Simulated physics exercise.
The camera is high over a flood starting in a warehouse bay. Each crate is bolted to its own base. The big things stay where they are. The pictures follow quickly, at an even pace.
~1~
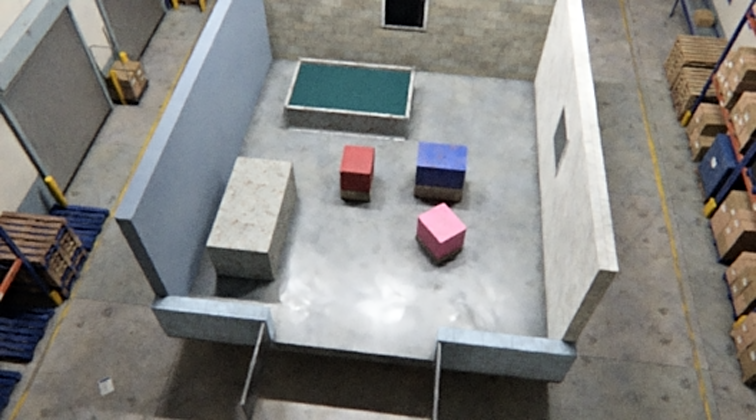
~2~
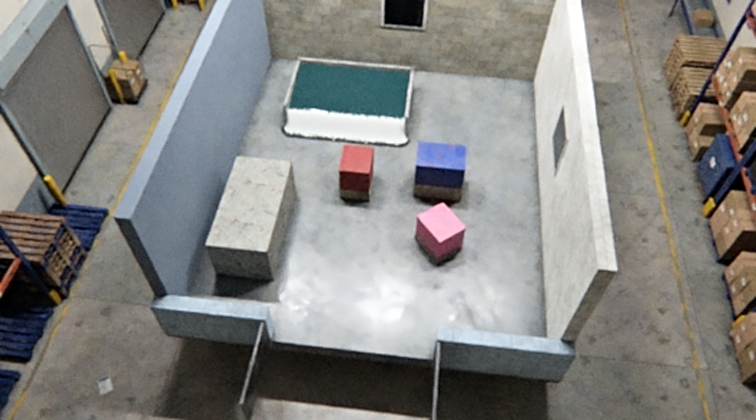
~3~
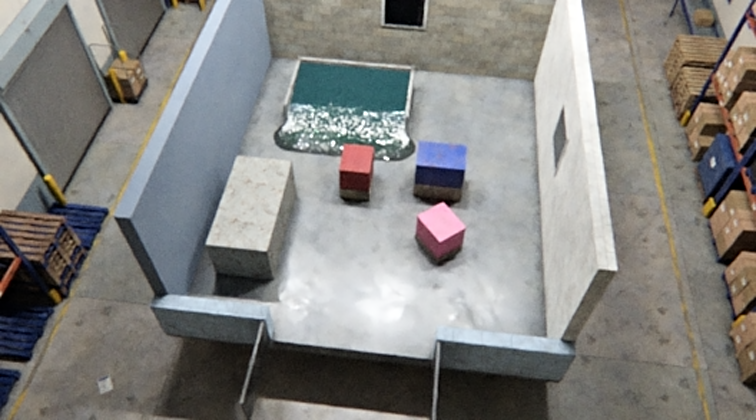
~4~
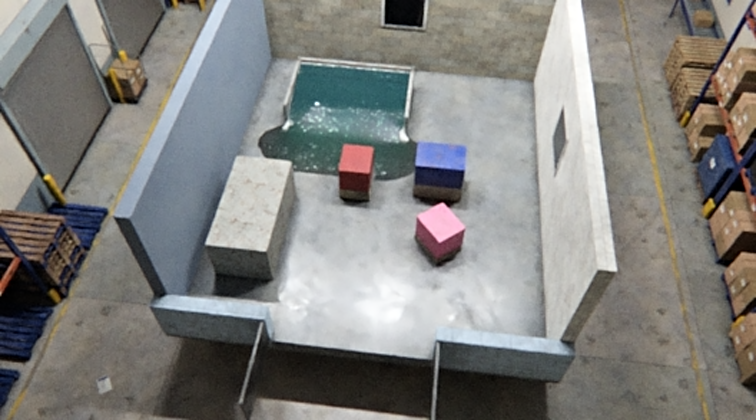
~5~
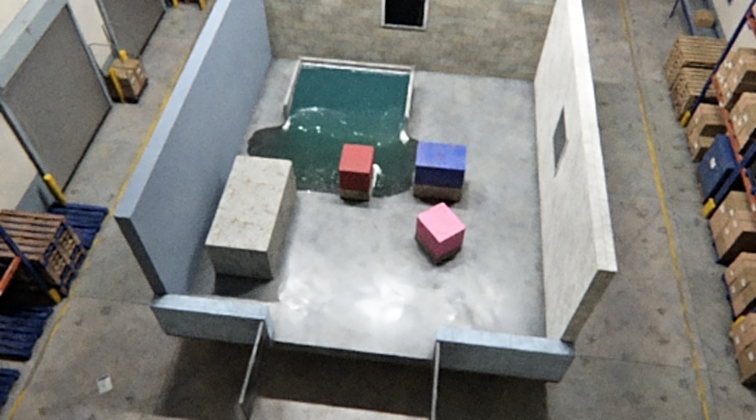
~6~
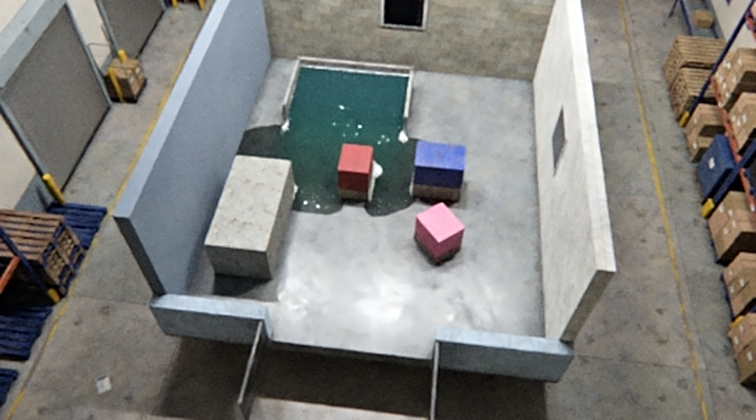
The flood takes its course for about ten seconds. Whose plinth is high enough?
In the end: The red crate is soaked; the pink crate is soaked; the blue crate keeps dry.
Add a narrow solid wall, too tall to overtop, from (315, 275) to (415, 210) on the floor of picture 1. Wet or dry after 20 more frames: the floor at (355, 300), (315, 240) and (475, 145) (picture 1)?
In turn: Free of water, covered, covered.
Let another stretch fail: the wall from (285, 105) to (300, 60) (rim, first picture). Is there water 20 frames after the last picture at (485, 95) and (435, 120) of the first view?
In turn: Covered, dry.
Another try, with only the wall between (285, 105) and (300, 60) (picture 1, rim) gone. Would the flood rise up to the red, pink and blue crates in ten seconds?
One by one: The red one is spared, the pink one stays dry, the blue one is safe.
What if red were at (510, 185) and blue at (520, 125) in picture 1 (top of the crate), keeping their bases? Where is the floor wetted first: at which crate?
That is the pink one.
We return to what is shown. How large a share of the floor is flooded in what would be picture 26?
Near 65 in a hundred.
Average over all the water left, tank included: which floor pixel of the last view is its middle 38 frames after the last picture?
At about (347, 173).
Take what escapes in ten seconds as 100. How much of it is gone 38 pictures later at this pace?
Close to 80 %.
A moment on, water covers 30 % of the floor; the red crate water round its plinth, the pink crate water round its plinth, the blue crate water round its plinth.
Next, water covers 50 % of the floor; the red crate water round its plinth, the pink crate water round its plinth, the blue crate water round its plinth.
Then, water covers 65 % of the floor; the red crate water round its plinth, the pink crate water round its plinth, the blue crate water round its plinth.
Later, water covers 75 % of the floor; the red crate water round its plinth, the pink crate water round its plinth, the blue crate water round its plinth.
In the end, water covers 100 % of the floor; the red crate was topped, the pink crate was topped, the blue crate stayed above the water.
